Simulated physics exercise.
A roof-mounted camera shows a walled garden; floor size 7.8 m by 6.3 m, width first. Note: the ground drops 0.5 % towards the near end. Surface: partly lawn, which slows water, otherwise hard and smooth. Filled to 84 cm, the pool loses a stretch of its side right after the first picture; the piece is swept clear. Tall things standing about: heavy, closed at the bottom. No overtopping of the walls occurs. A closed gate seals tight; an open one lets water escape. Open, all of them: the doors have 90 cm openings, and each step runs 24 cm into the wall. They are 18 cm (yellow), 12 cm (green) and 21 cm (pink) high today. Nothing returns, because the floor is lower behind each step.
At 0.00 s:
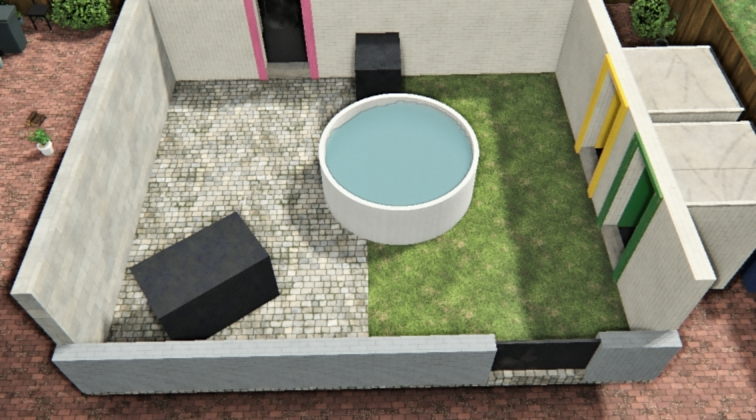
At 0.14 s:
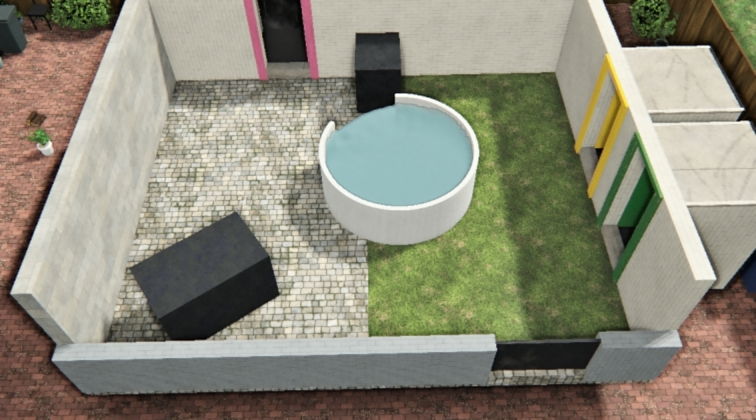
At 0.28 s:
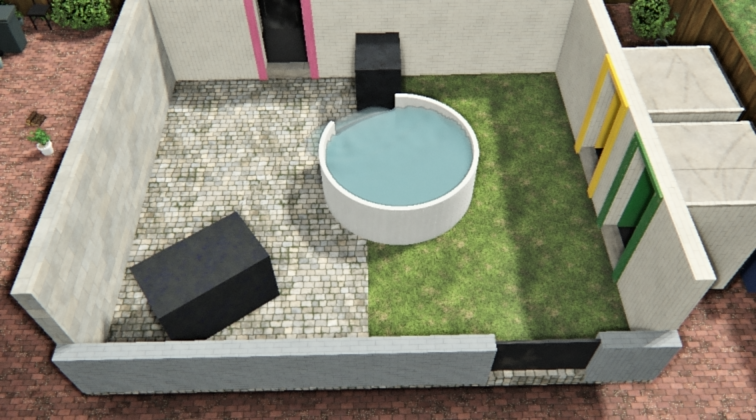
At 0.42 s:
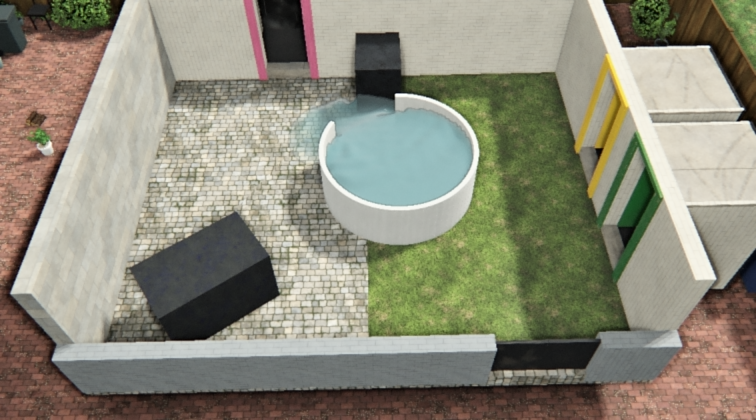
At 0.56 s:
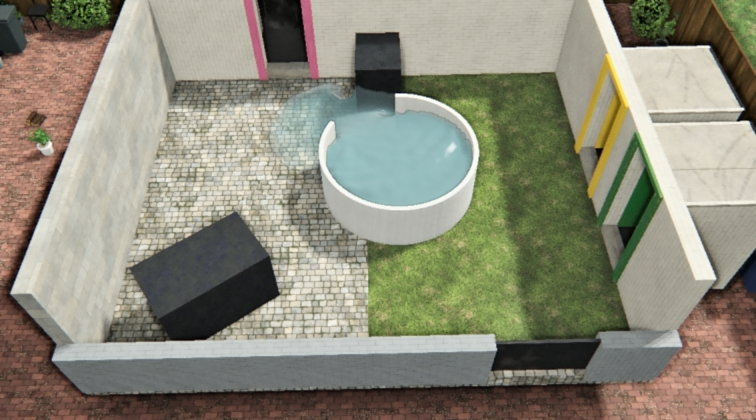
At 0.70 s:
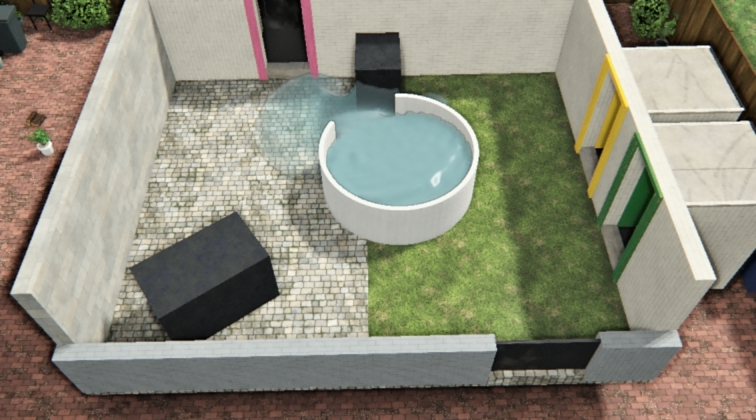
We see a walled yard, part paving and part lawn, with a round white pool that loses a section of its far side, after which water pours out and spreads across the paving toward the pink-framed door.
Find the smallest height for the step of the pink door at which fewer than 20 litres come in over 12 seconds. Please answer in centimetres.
The smallest such height is near 33 cm.
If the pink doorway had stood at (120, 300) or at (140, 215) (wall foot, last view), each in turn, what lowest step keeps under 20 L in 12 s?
Minimums: About 24 cm and 14.5 cm.
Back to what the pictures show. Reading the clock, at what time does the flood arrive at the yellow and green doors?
It gets to yellow at 3.4 s, and to green at 6.0 s.
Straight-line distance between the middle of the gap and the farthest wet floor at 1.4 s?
Reach: Approx. 4.2 m.
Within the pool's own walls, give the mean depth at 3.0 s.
Around 35 centimetres.
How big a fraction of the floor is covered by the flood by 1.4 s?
Close to 25 per cent is wet.
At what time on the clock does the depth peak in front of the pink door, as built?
Near 1.6 s.
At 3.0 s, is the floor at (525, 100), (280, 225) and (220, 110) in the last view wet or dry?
Point by point, the first is awash, the second spared and the third awash.
After 1.4 s water covers 25 % of the floor, deepest (60 cm) near (370, 119); 37 cm at the pink door, 37 litres in over its 21 cm step.
After 3.0 s water covers 45 % of the floor, deepest (44 cm) near (174, 92); 27 cm at the pink door, 132 litres in over its 21 cm step.
After 12.0 s water covers 100 % of the floor, deepest (14 cm) near (166, 123); 12 cm at the pink door, 143 litres in over its 21 cm step.
At the pink door as built, the water arrived by 0.8 s and peaked near 37 cm at 1.6 s.
With a step of 28.5 cm, 54 litres would have come in within the 12 s; with 38.5 cm, 3 litres. So under 20 litres takes about 33 cm.
